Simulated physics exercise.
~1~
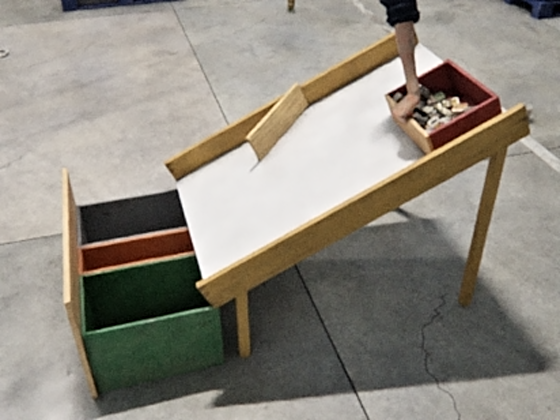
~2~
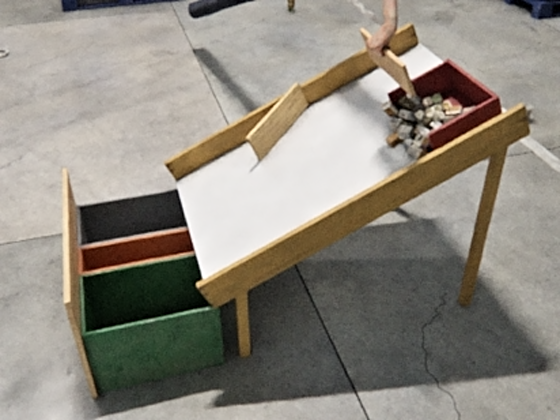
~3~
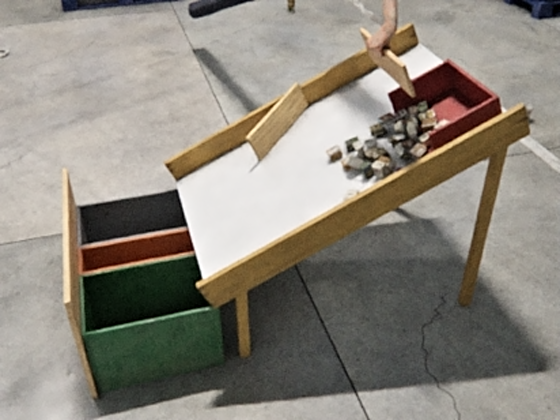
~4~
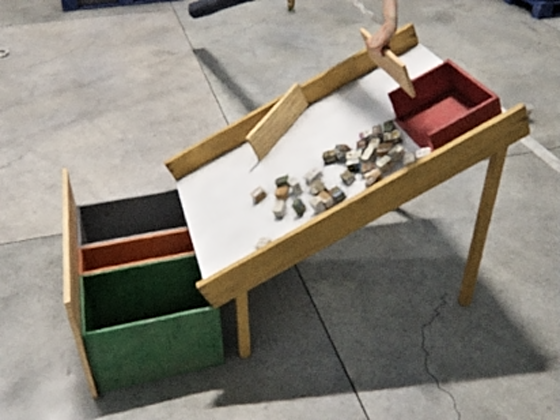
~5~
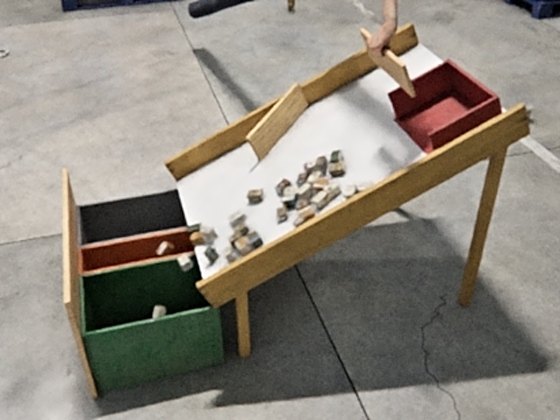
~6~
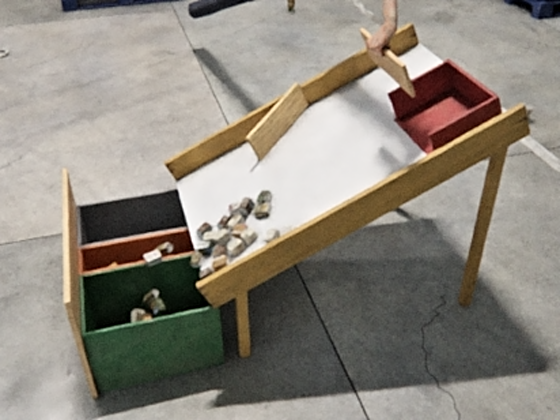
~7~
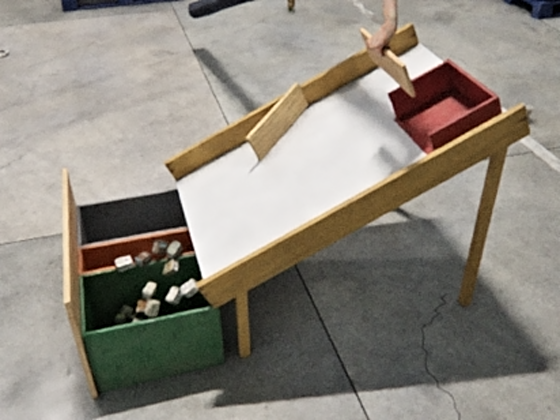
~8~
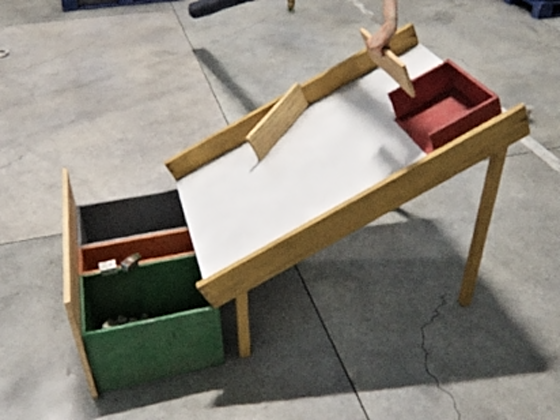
A hand lifts a gate, and small blocks slide down into the green and orange bins.
